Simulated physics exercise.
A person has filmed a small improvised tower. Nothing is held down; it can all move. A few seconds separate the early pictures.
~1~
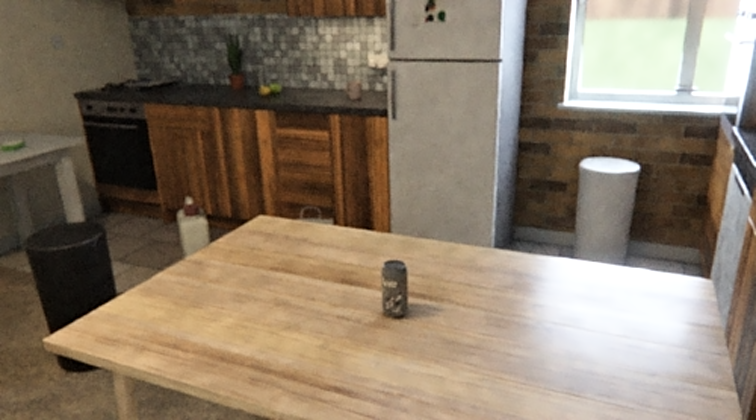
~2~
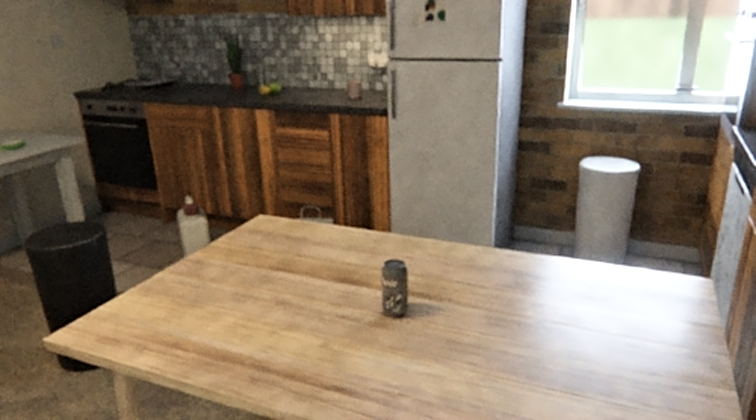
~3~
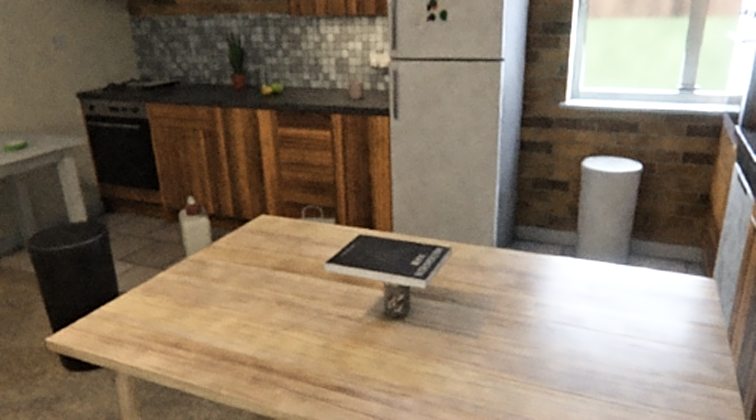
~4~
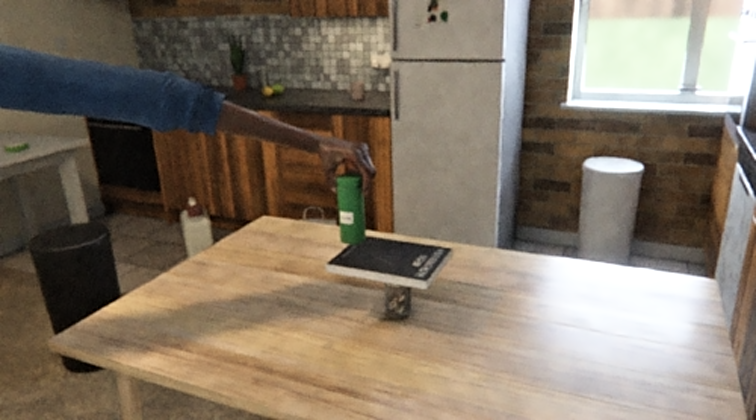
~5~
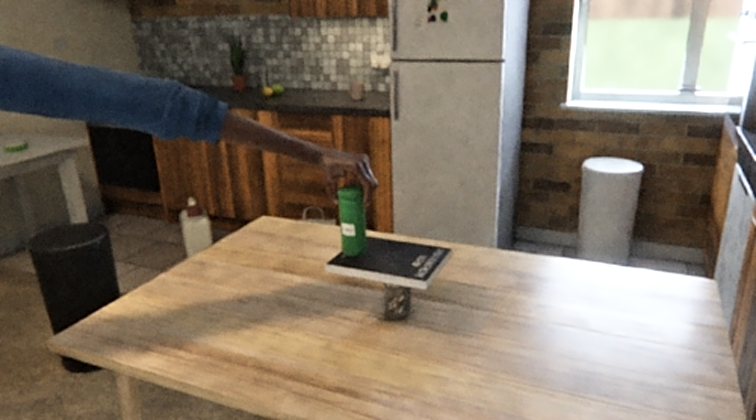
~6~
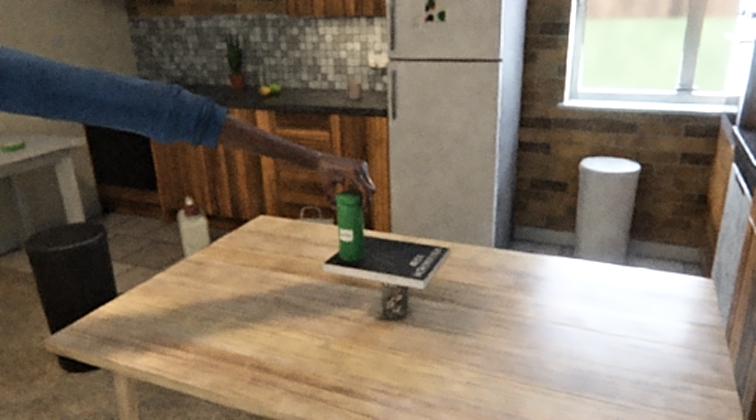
A bare, dark-skinned hand in a blue sleeve reaches in from the left over a pale wooden table, seen from slightly above by a still camera in a kitchen. A small grey can stands mid-table, with wooden cabinets and a grey fridge behind. A black book appears flat on the can, then the hand lowers a green jar onto the book's left side and keeps hold.
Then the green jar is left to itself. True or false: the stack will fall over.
True.
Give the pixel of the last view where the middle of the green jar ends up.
End position: Approximately (315, 300).
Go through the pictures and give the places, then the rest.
In the first picture, the last thing is not in view yet; grey can (395, 289).
In the second picture, the last thing is not in view yet; grey can (395, 288).
In the third picture, the last thing is not in view yet.
The fourth picture shows still above its spot; green jar (351, 209).
The fifth picture shows still above its spot; green jar (353, 220).
The sixth picture shows set down, still held; green jar (351, 226).
Then, 0.40 s on from there, green jar now fallen; black book turned 54° from how it was put.
Then, 0.50 s on from there, black book on its side.
Then, 0.70 s on from there, green jar resting near (316, 300).
Then, 1.00 s on from there, black book now fallen.
In the end, fallen, green jar and black book; grey can unmoved. At the end, from the last picture's camera, green jar near (315, 300). The stack gives way.
